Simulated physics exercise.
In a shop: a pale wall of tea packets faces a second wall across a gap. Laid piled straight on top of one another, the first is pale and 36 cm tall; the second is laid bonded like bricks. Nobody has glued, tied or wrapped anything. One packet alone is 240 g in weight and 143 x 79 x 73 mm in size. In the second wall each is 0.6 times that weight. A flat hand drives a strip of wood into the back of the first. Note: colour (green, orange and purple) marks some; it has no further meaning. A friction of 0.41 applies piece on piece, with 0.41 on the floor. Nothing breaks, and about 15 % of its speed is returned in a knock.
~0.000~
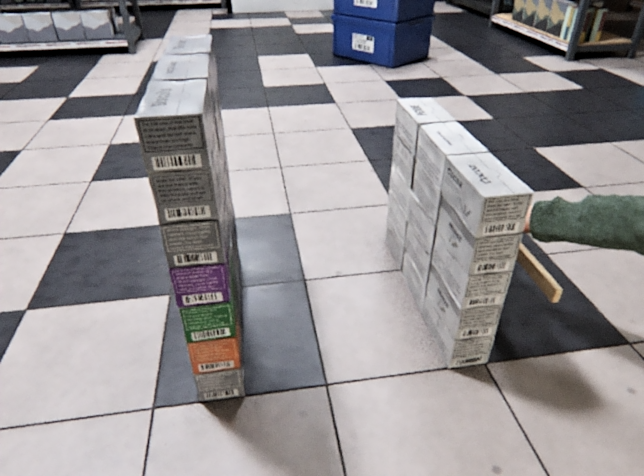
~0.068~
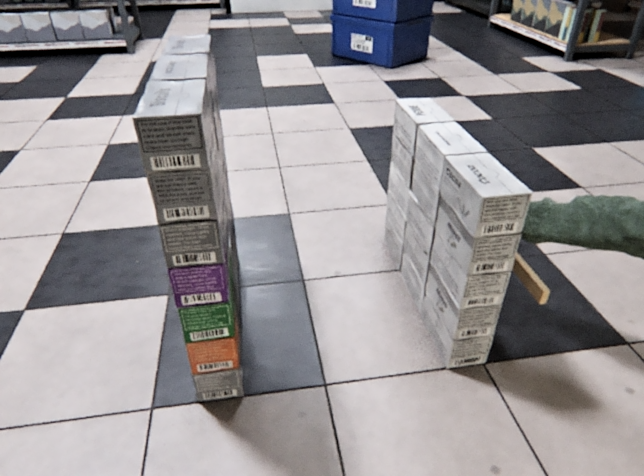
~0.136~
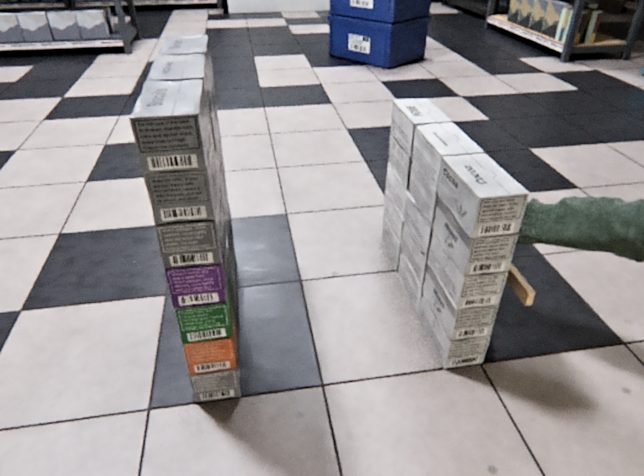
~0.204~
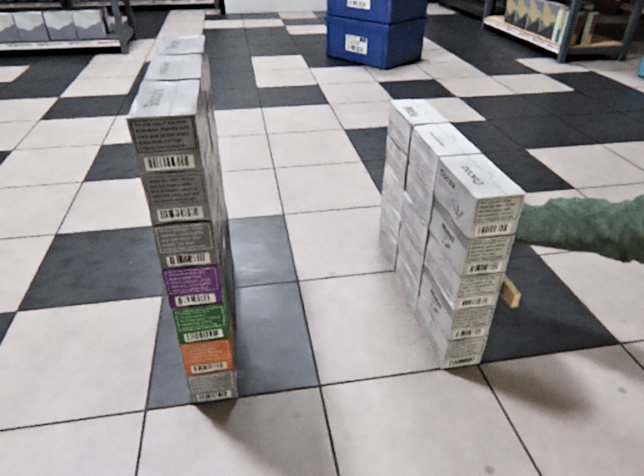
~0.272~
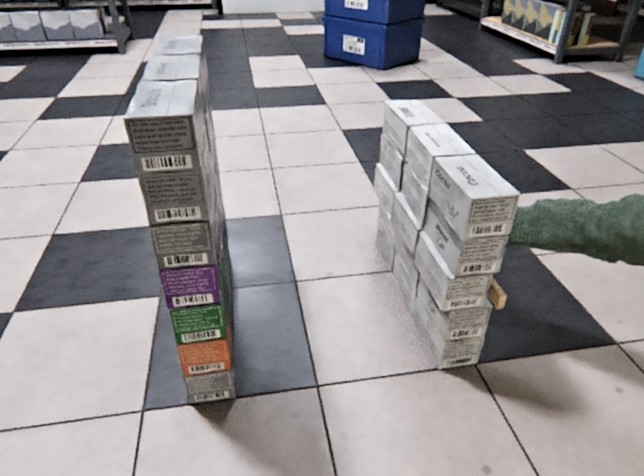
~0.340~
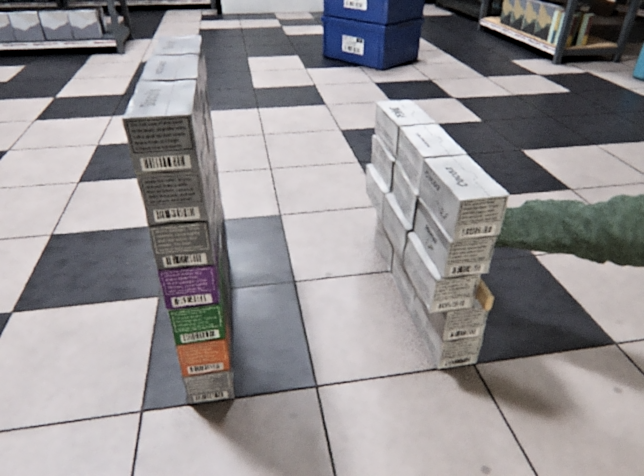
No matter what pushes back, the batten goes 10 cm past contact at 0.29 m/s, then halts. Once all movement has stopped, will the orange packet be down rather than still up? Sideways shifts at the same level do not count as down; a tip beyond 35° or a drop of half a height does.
No, it keeps its place.
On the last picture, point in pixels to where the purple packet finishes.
In the last picture it sits at roughly (285, 335).
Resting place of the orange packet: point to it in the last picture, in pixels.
Somewhere close to (162, 350), I'd say.
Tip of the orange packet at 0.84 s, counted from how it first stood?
Around 5° from its start.
After 0.60 s, 0 of the pale wall down; none of the 24 packets of the second wall down; orange packet unmoved.
After 0.84 s, 15 of the pale wall down; none of the 24 packets of the second wall down, 24 disturbed; orange packet shifted 42 mm; green packet leaning 5°.
After 1.58 s, 15 of the pale wall down; 18 of the 24 packets of the second wall down; orange packet shifted 6 cm; purple packet leaning 66°, 58 mm lower.
At rest (2.4 s), 15 of the pale wall down; 18 of the 24 packets of the second wall down; orange packet shifted 7 cm; purple packet on its side; green packet leaning 55°. As the last picture would show them, middles, orange packet near (162, 350), purple packet near (285, 335).
